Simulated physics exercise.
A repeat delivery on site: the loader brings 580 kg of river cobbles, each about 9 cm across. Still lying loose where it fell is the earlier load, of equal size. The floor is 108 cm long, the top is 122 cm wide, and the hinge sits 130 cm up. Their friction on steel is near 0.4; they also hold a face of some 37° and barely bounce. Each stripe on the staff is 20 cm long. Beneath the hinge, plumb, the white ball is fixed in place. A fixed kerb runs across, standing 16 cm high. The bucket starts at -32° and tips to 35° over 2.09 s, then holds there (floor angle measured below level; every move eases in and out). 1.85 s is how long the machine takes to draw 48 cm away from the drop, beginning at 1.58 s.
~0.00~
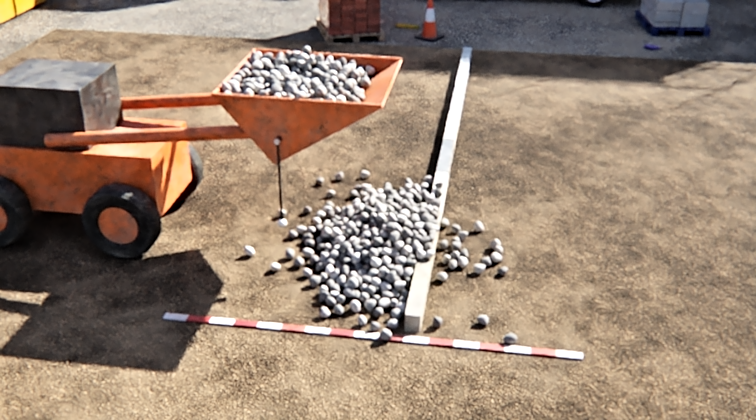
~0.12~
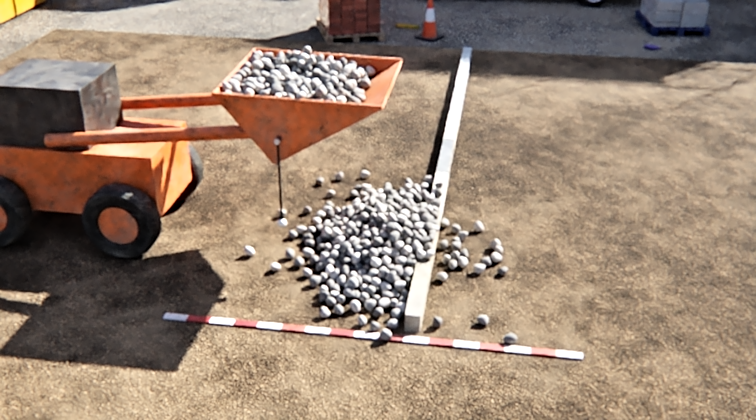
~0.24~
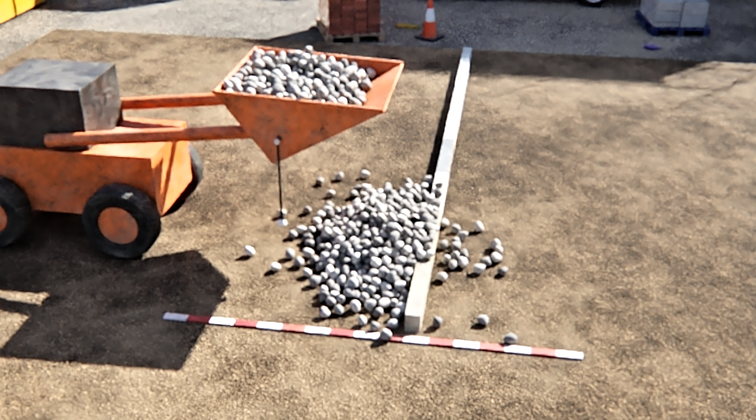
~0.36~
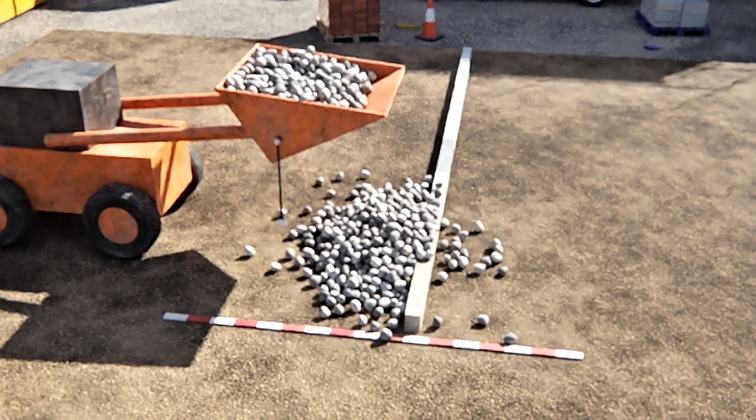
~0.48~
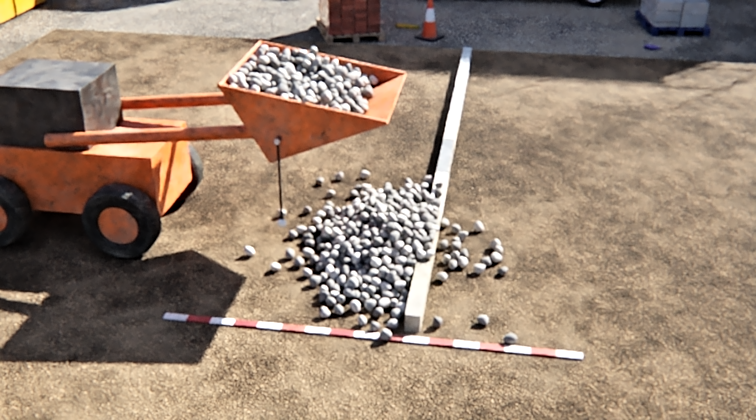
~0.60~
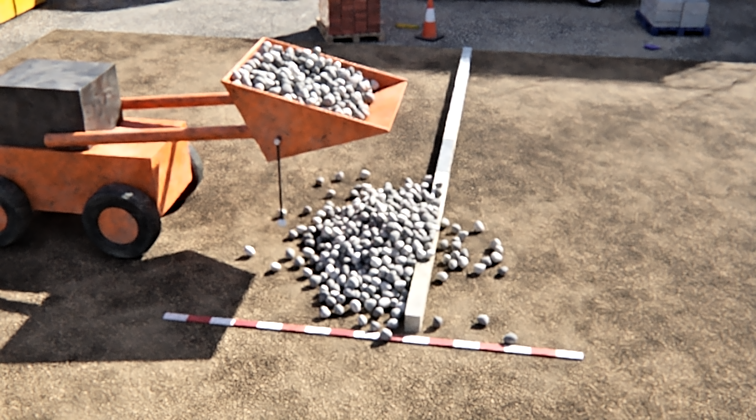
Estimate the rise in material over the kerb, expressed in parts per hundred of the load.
Close to 27 parts in a hundred.
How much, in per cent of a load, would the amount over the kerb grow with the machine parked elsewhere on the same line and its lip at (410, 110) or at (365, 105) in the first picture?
Near 55 in a hundred, then near 15 in a hundred.
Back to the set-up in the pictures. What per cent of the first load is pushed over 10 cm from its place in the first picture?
Around 15 in a hundred.
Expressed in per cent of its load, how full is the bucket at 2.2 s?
30 %.
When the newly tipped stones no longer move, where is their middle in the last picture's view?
Near (394, 229).
After 1.6 s the floor is at 25°; in per cent of one load, 97 in the bucket, 99 on this side of the kerb, 4 over the kerb; the foremost stones are at (494, 275).
After 2.2 s the floor is at 35°; in per cent of one load, 30 in the bucket, 159 on this side of the kerb, 11 over the kerb; the foremost stones are at (495, 271).
After 3.9 s the floor is at 35°; in per cent of one load, 0 in the bucket, 169 on this side of the kerb, 31 over the kerb; the foremost stones are at (574, 253).
After 6.6 s the floor is at 35°; in per cent of one load, 0 in the bucket, 169 on this side of the kerb, 31 over the kerb; the foremost stones are at (574, 253). Net gain over the kerb, 27.
